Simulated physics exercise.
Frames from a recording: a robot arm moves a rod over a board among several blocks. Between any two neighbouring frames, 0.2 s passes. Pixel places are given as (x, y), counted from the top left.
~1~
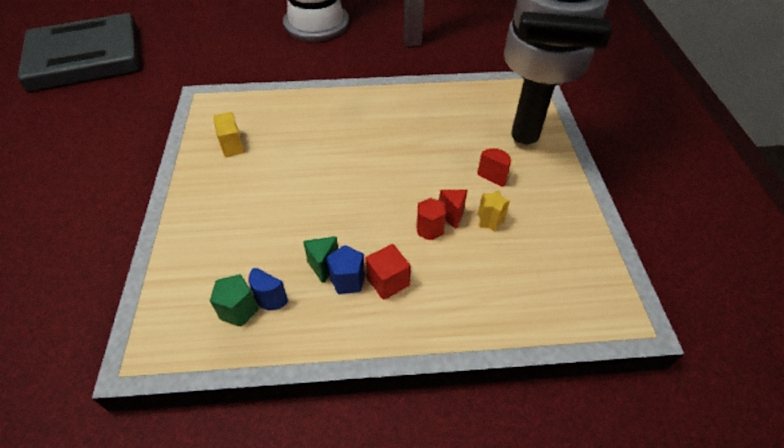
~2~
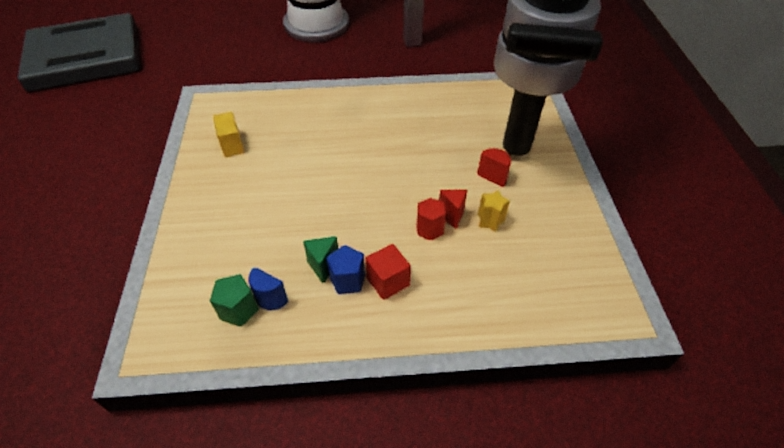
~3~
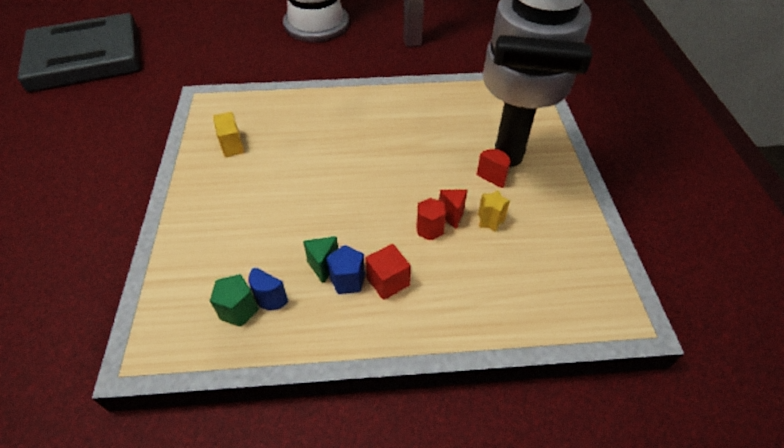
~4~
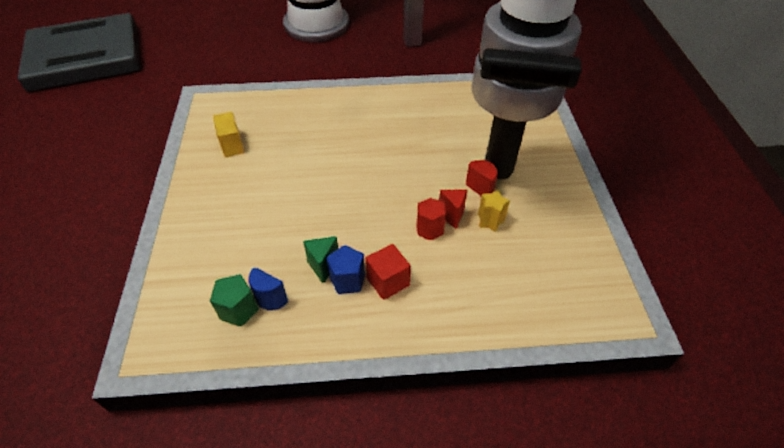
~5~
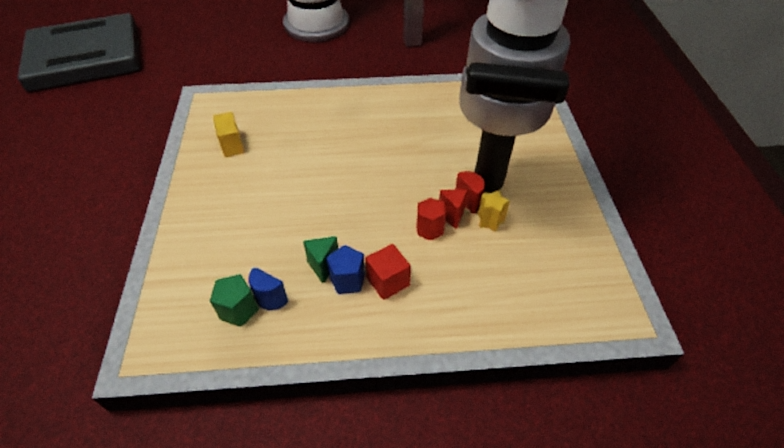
Robot arm lowering its black rod toward the viewer and left, nudging a red half-round block up beside a red three-sided block.
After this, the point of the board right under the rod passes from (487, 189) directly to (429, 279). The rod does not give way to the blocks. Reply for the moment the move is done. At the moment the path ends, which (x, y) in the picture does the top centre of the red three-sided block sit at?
Somewhere near (391, 243).
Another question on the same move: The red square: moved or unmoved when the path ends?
My prediction: It moves.
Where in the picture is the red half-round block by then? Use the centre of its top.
Put as a pixel place, it's (404, 272).
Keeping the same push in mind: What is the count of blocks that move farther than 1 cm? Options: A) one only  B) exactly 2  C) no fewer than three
C
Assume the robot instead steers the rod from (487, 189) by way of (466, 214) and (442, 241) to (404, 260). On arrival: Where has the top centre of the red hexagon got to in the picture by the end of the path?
The point I'd pick in the picture is (381, 221).
What follows on the original path. One third of the way, rod at (471, 210); red hexagon at (414, 214), turned 30° clockwise; red three-sided block at (438, 217), turned 45° clockwise; red half-round block at (456, 210), turned 15° anticlockwise; yellow star block at (497, 209), turned 35° anticlockwise.
Two thirds of the way, rod at (451, 240); red hexagon at (399, 220), turned 105° clockwise; red three-sided block at (409, 238), turned 75° clockwise; red half-round block at (430, 239), turned 15° clockwise; yellow star block at (497, 211), turned 50° anticlockwise.
At the end, rod at (429, 273); red square at (377, 273), turned 25° clockwise; red hexagon at (397, 220), turned 115° clockwise; red three-sided block at (391, 243), turned 120° clockwise; red half-round block at (404, 272), turned 25° clockwise; yellow star block at (497, 211), turned 50° anticlockwise.
